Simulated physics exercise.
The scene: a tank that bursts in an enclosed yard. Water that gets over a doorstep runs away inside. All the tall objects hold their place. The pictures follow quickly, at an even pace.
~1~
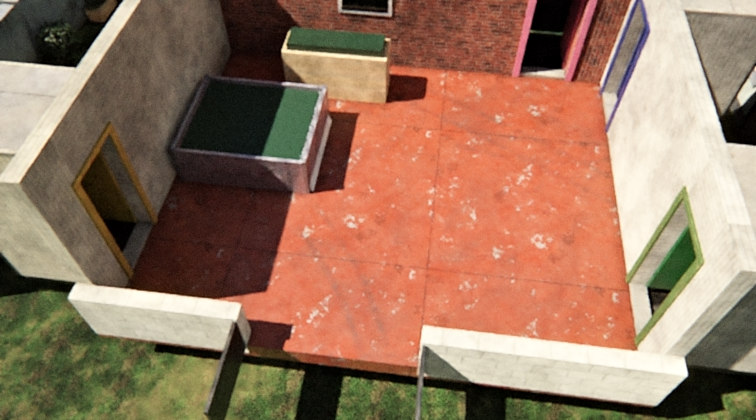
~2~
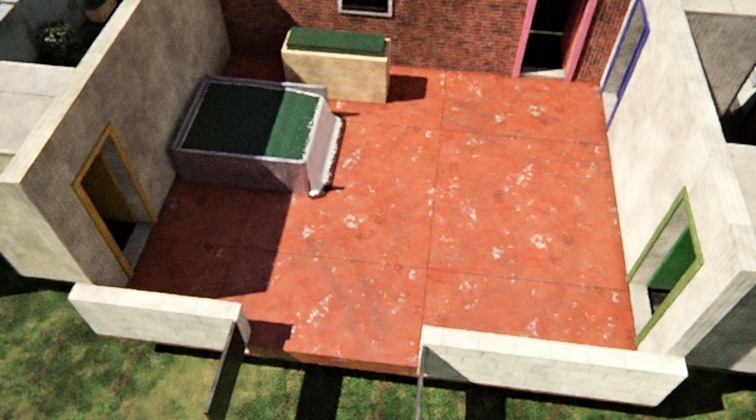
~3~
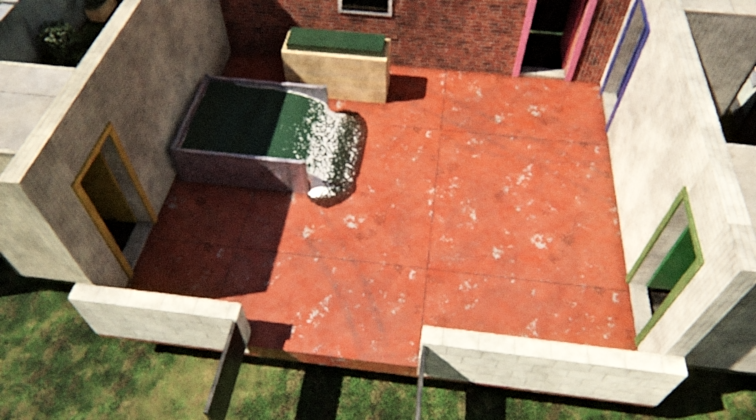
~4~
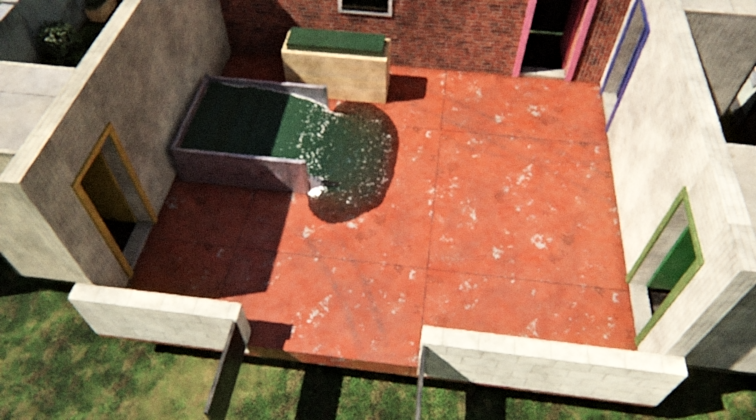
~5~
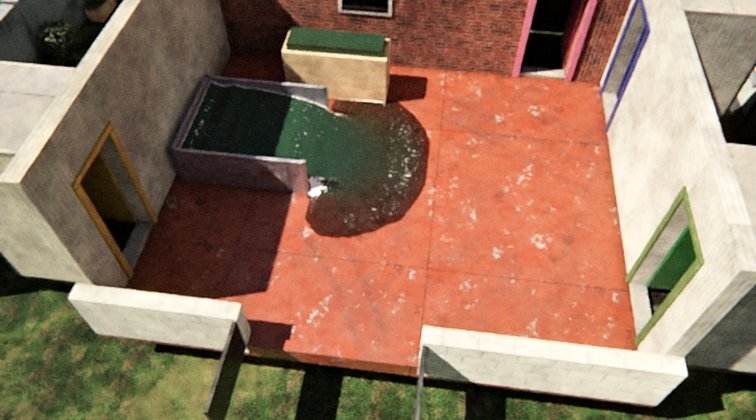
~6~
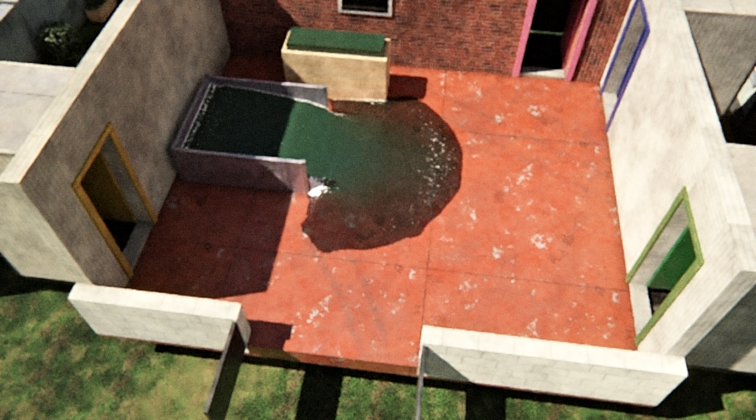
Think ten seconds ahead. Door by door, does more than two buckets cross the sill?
One by one: The yellow door admits no more than that; the blue door lets in a lot; the pink door lets in a lot; the green door lets in a lot.
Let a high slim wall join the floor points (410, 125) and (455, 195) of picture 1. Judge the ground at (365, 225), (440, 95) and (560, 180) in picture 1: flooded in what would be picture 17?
In turn: Wet, awash, no water.
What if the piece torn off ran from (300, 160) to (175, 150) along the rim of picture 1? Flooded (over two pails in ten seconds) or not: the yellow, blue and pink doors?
Then: Yellow door takes more; blue door stays under; pink door stays under.
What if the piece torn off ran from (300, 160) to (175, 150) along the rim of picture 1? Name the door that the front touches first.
That is the yellow-painted one.
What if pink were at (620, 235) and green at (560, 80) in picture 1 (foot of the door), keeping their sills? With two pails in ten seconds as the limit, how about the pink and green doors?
In short: Pink door floods; green door passes that mark.
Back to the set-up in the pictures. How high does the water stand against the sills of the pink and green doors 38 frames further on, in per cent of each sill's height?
About 120 and 220 per cent.
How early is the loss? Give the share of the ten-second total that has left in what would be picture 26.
Near 20 in a hundred.
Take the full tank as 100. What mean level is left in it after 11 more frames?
Roughly 32 per cent.
A moment on, water covers 40 % of the floor; the yellow door not reached, the blue door not reached, the pink door not reached, the green door not reached.
Next, water covers 60 % of the floor; the yellow door not reached, the blue door wet at the sill, nothing in, the pink door wet at the sill, nothing in, the green door not reached.
Then, water covers 65 % of the floor; the yellow door not reached, the blue door over two buckets in, the pink door under two buckets in, the green door over two buckets in.
Later, water covers 65 % of the floor; the yellow door not reached, the blue door far over two buckets in, the pink door over two buckets in, the green door far over two buckets in.
In the end, water covers 95 % of the floor; the yellow door wet at the sill, nothing in, the blue door far over two buckets in, the pink door over two buckets in, the green door far over two buckets in.
